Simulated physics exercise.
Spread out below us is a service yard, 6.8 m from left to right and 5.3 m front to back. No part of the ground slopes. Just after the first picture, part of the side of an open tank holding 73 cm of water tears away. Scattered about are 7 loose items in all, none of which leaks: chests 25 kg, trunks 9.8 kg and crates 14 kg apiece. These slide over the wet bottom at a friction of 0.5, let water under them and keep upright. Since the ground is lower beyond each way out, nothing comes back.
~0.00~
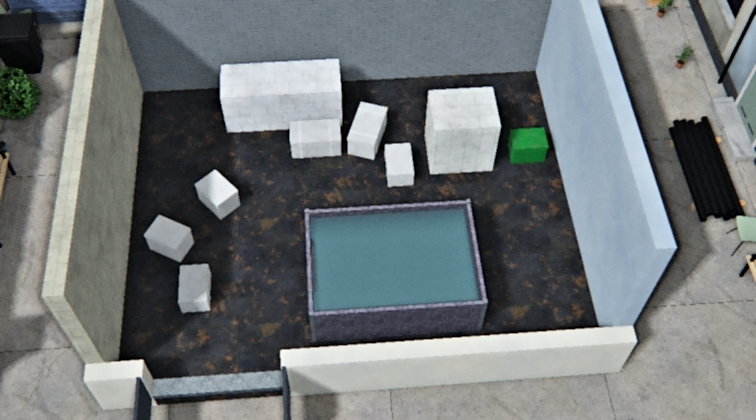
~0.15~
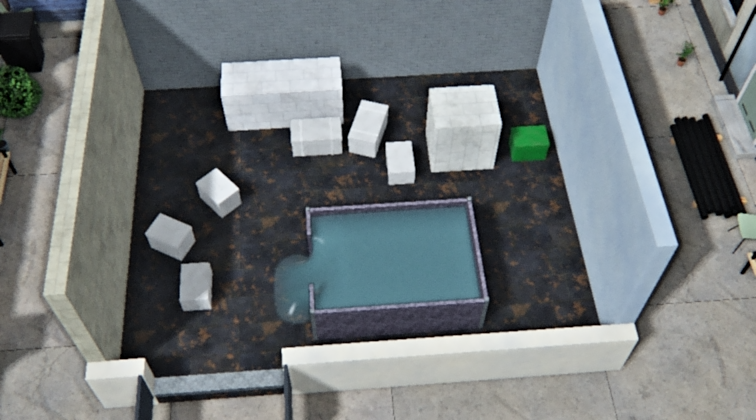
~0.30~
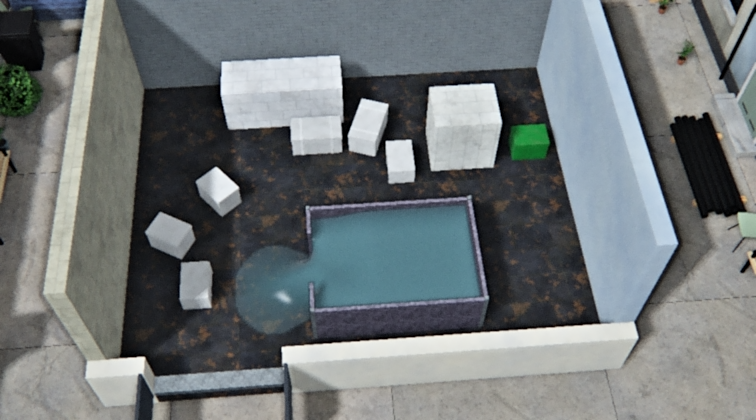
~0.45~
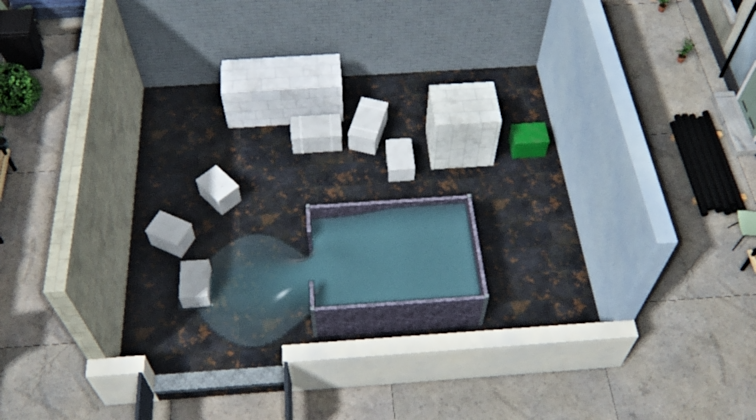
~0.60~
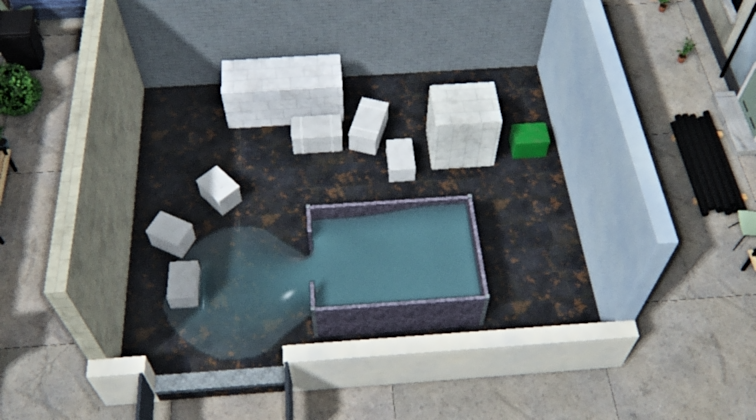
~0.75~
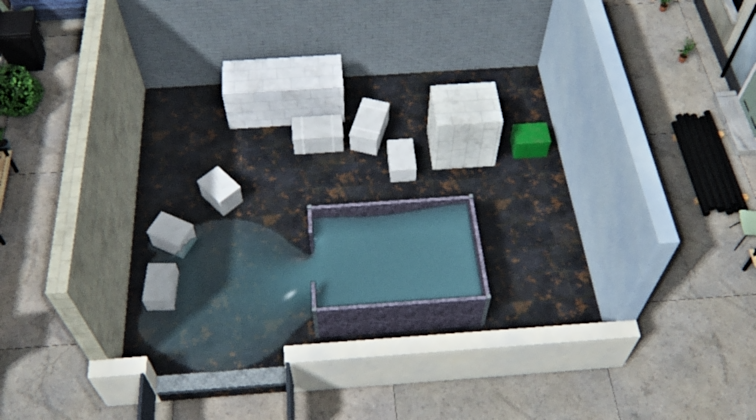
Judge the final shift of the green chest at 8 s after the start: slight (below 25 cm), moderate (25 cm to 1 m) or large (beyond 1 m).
Slight.
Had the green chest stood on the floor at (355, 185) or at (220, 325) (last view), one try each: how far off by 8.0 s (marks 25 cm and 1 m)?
Spot one - it barely budges; spot two - it is swept away.
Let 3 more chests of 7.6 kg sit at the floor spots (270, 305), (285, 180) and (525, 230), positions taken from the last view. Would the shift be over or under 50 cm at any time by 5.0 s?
Result, in listed order: Exceeded / not exceeded / not exceeded.
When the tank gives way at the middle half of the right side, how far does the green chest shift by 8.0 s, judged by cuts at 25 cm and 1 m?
The green chest is swept away.
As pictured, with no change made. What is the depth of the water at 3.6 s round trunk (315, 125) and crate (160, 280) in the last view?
I'd estimate 1 cm for the first and 18 cm for the second.
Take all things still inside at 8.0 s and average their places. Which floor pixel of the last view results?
They average out to somewhere around (334, 154).
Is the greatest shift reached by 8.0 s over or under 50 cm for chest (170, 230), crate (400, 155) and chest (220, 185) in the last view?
Well, going one by one, it's too far, not that far and not that far.
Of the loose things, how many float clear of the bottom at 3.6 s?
It comes to 2.
After 1.6 s the green chest is near (532, 133), 0.0 m from its start, aground; 0 of 7 are out; 1 afloat.
After 3.6 s the green chest is near (532, 133), 0.0 m from its start, aground; 0 of 7 are out; 2 afloat.
After 5.6 s the green chest is near (532, 133), 0.0 m from its start, aground; 0 of 7 are out; 3 afloat.
After 8.0 s the green chest is near (532, 133), 0.0 m from its start, aground; 0 of 7 are out; 2 afloat.
